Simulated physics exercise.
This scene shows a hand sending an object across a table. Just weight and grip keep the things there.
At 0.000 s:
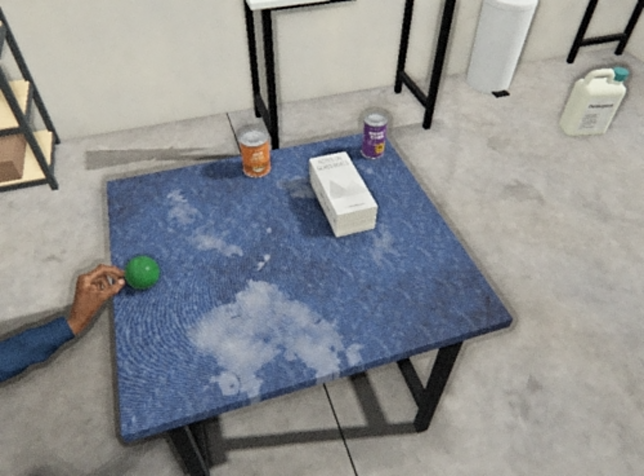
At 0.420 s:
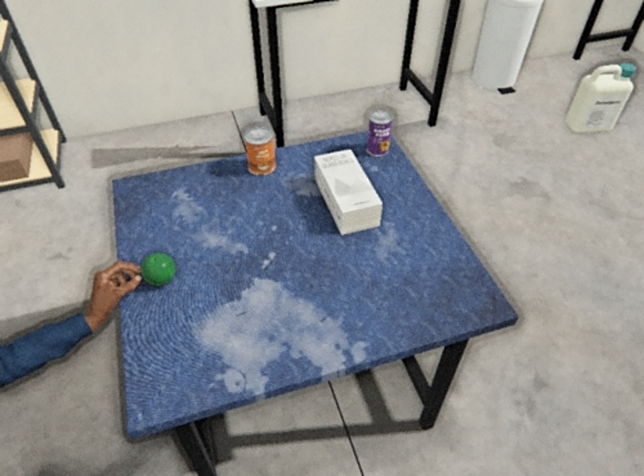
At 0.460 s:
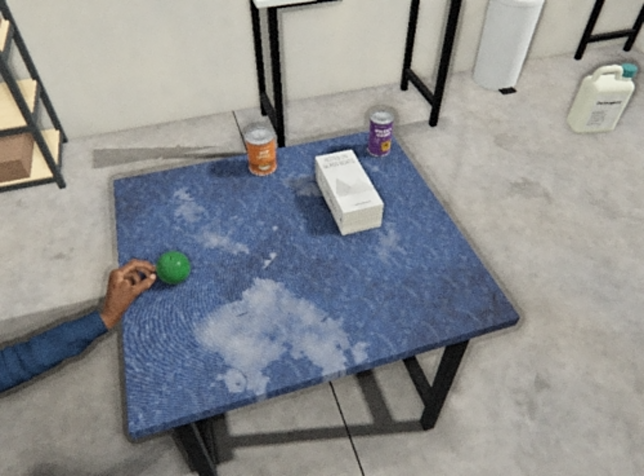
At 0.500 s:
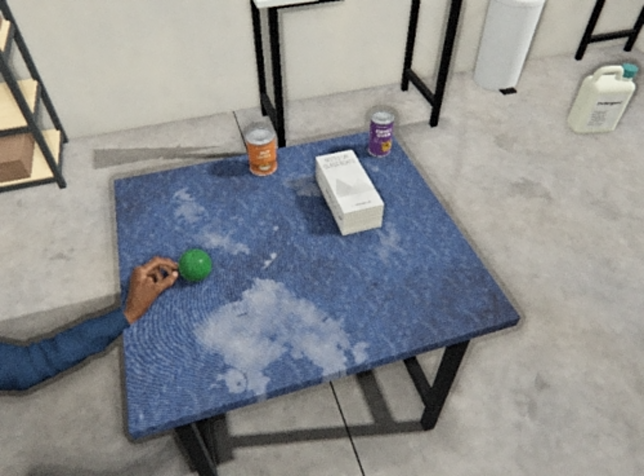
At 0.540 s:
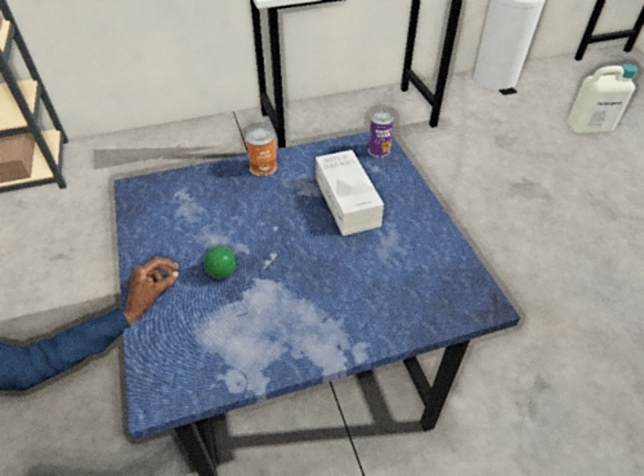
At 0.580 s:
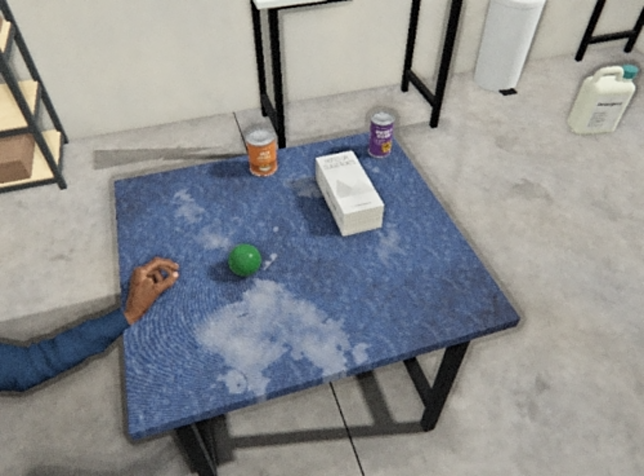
A green apple moves rightward across a blue table, guided by a hand from the left edge, then rolls on alone as the hand stays behind, with two cans and a white box standing farther back on the tabletop.
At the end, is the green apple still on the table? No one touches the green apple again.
No.
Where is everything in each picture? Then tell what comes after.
The first picture shows under the hand; green apple (142, 273).
The second picture shows under the hand; green apple (159, 269).
The third picture shows under the hand; green apple (173, 268).
The fourth picture shows green apple (195, 265).
The fifth picture shows green apple (220, 262) rolled about its own width.
The sixth picture shows green apple (245, 260) rolled about its own width.
After 0.78 s, green apple rolled well along near (359, 246).
After 0.98 s, green apple rolled well along near (462, 234).
After 1.28 s, green apple now off the table.
After 1.48 s, things are still on the move.
By the end (1.6 s), off the table, green apple.
